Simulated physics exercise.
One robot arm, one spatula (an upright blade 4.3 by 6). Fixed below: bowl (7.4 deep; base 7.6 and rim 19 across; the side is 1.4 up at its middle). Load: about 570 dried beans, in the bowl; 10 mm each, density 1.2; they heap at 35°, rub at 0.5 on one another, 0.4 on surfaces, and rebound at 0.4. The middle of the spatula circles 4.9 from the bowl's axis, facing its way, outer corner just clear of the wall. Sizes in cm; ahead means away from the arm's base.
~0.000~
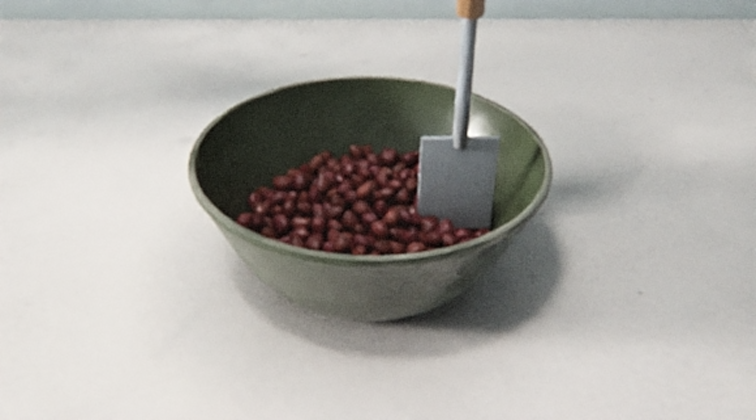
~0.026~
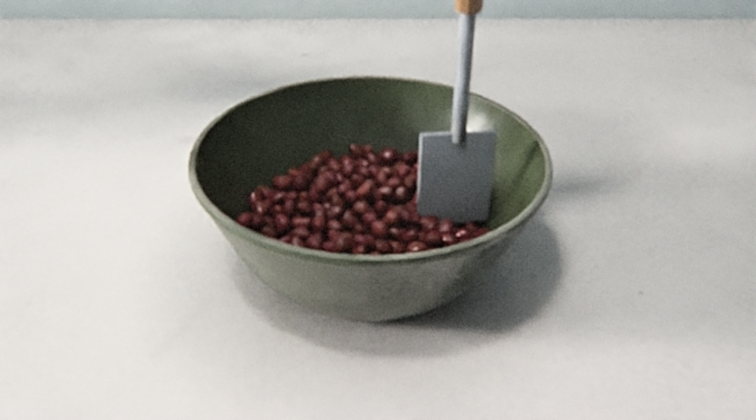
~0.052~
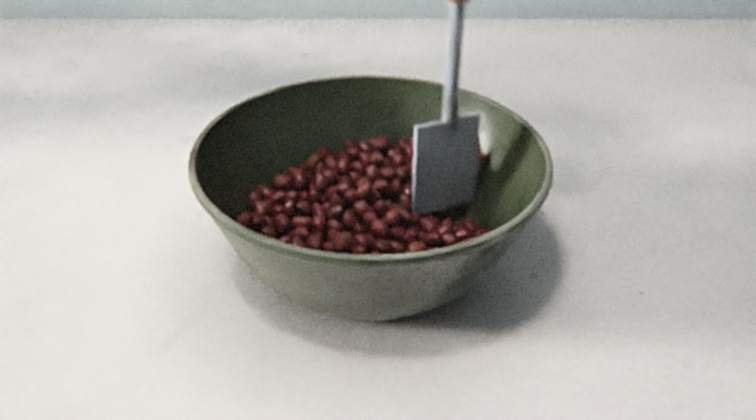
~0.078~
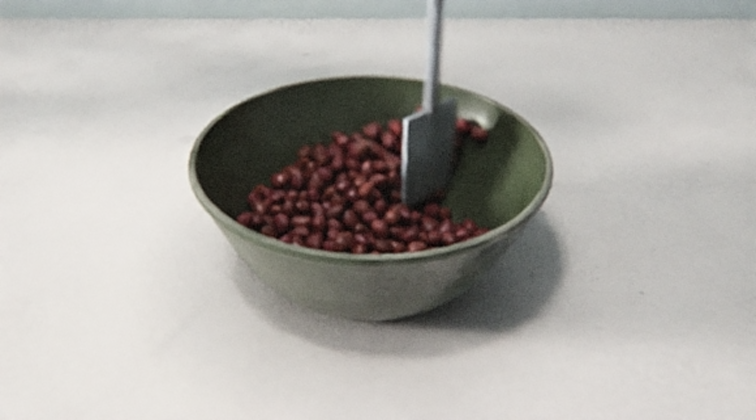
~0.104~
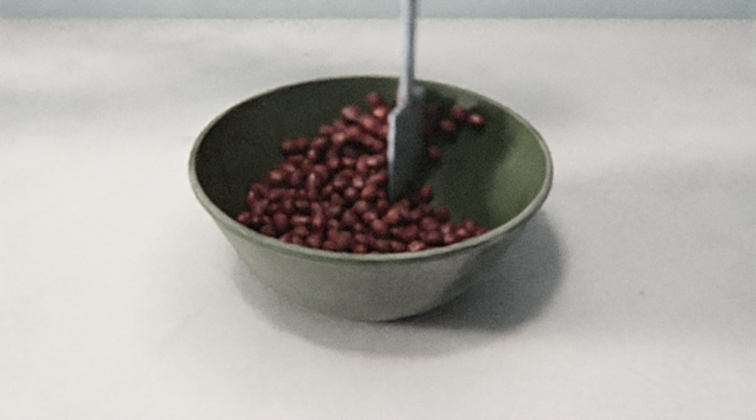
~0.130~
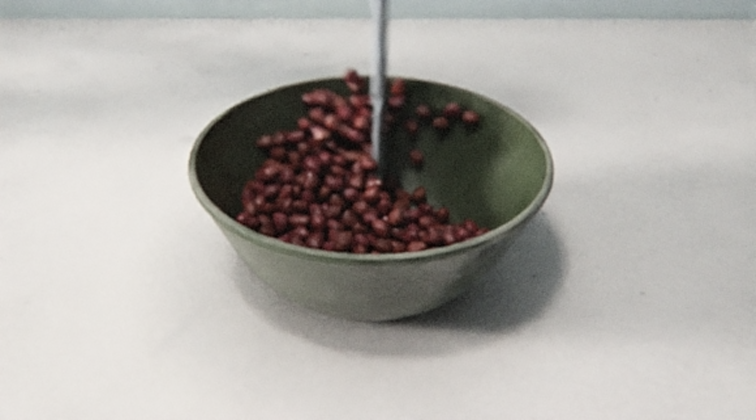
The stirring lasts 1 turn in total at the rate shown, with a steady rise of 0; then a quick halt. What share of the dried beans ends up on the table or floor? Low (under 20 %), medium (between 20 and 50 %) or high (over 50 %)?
Answer: Low; under 20 % of the dried beans finish on the table or floor.
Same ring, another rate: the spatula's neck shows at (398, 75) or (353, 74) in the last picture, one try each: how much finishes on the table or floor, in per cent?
About 10 and 25 per cent.
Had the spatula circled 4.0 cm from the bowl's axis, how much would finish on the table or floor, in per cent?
In that case some 10 per cent.
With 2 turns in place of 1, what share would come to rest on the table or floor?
It would be near 30 per cent.
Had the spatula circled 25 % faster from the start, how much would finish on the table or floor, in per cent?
In that case some 25 per cent.
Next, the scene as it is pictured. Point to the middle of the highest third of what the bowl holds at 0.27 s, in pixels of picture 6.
Around (268, 210).
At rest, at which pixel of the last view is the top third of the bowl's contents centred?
Around (409, 162).
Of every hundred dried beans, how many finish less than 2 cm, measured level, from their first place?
Some 15 per cent.
After 0.27 s, 188° round, highest piece 10 above the table; 558 in the bowl, 16 in flight or on the tool.
After 0.41 s, 293° round, highest piece 10 above the table; 518 in the bowl, 30 on the table or floor, 26 in flight or on the tool.
After 0.68 s, 0° round, highest piece 8 above the table; 491 in the bowl, 83 on the table or floor.
After 1.38 s, 0° round, highest piece 8 above the table; 491 in the bowl, 83 on the table or floor.
At rest, 491 in the bowl, 83 on the table or floor. That is 14 % on the table or floor.
